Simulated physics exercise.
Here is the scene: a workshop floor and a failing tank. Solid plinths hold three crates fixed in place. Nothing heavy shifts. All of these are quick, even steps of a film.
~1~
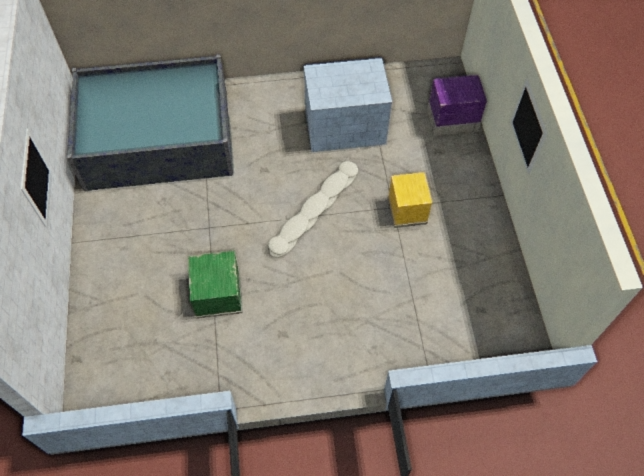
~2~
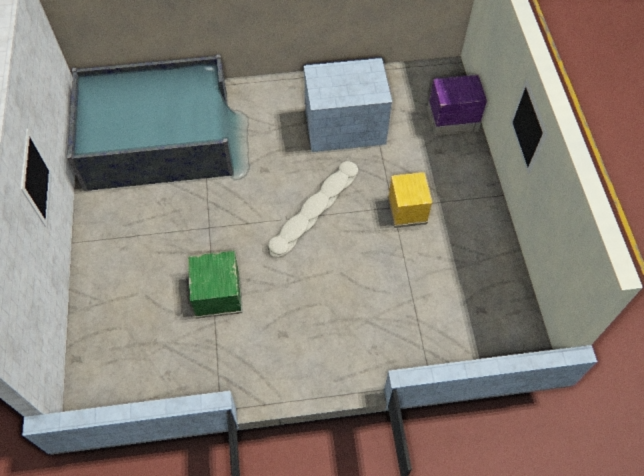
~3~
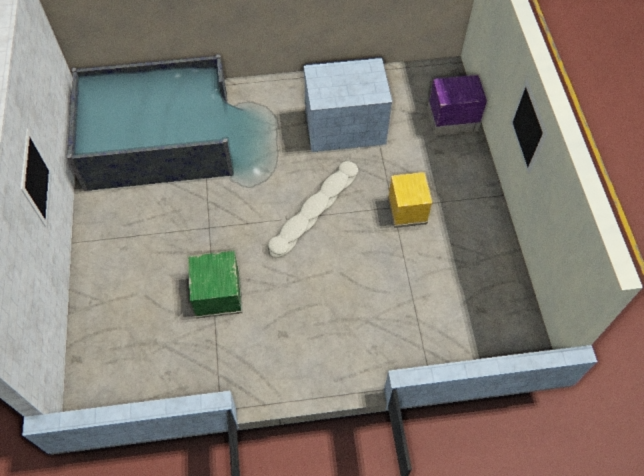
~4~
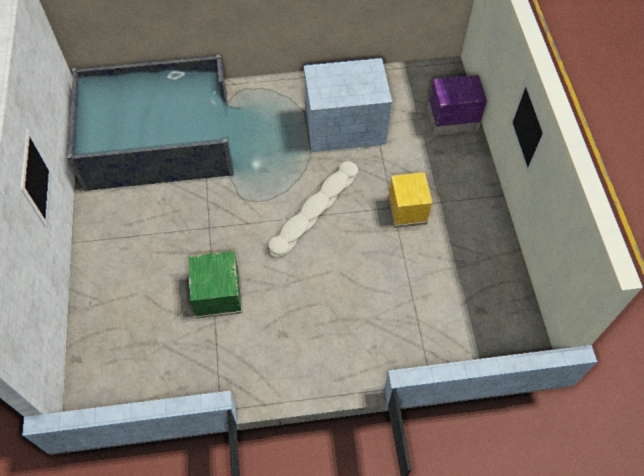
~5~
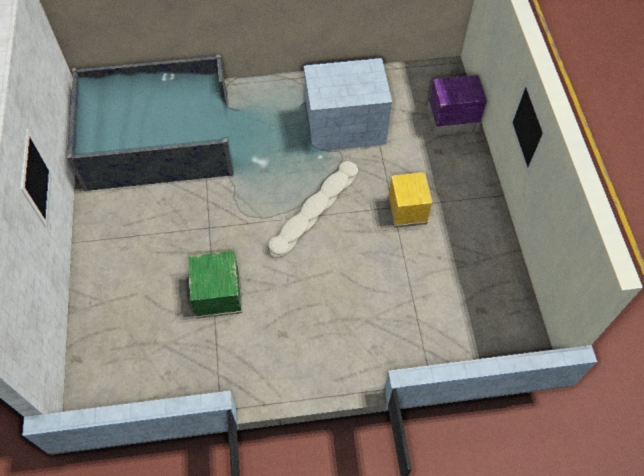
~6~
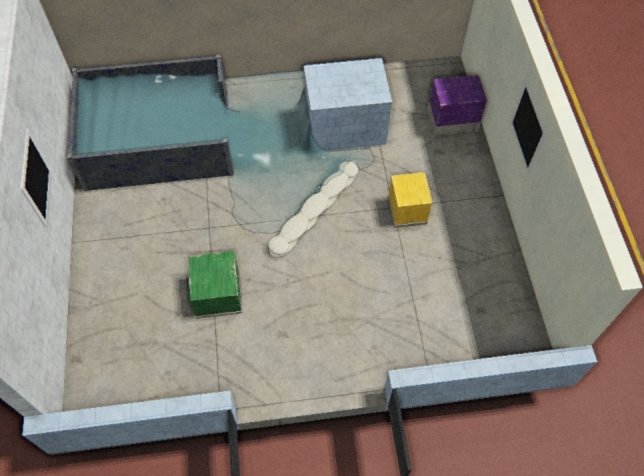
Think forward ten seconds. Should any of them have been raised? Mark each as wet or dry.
Green crate: Wet; yellow crate: Wet; purple crate: Wet.
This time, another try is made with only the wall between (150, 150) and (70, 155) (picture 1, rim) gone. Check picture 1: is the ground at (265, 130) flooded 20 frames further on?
Result for the point: Spared.
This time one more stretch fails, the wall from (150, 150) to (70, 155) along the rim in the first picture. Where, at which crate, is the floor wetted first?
My pick is the one in green.
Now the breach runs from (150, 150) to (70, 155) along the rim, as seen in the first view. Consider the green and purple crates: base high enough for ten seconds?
The green crate is flooded, the purple crate is left dry.
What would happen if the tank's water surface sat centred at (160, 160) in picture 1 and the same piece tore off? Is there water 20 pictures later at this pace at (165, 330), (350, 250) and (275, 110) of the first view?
As listed: Free of water, under water, covered.
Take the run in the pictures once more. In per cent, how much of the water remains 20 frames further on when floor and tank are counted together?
Near 100 in a hundred.
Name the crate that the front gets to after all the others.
My pick is the green crate.
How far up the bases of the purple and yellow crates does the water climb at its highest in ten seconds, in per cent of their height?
I'd put it at some 130 % for one and some 250 % for the other, in that order.
A moment on, water covers 25 % of the floor; the green crate not reached, the yellow crate water round its plinth, the purple crate water round its plinth.
Next, water covers 50 % of the floor; the green crate water round its plinth, the yellow crate water round its plinth, the purple crate water round its plinth.
Then, water covers 80 % of the floor; the green crate water round its plinth, the yellow crate water round its plinth, the purple crate water round its plinth.
Later, water covers 85 % of the floor; the green crate water round its plinth, the yellow crate water round its plinth, the purple crate water round its plinth.
In the end, water covers 100 % of the floor; the green crate was topped, the yellow crate was topped, the purple crate was topped.
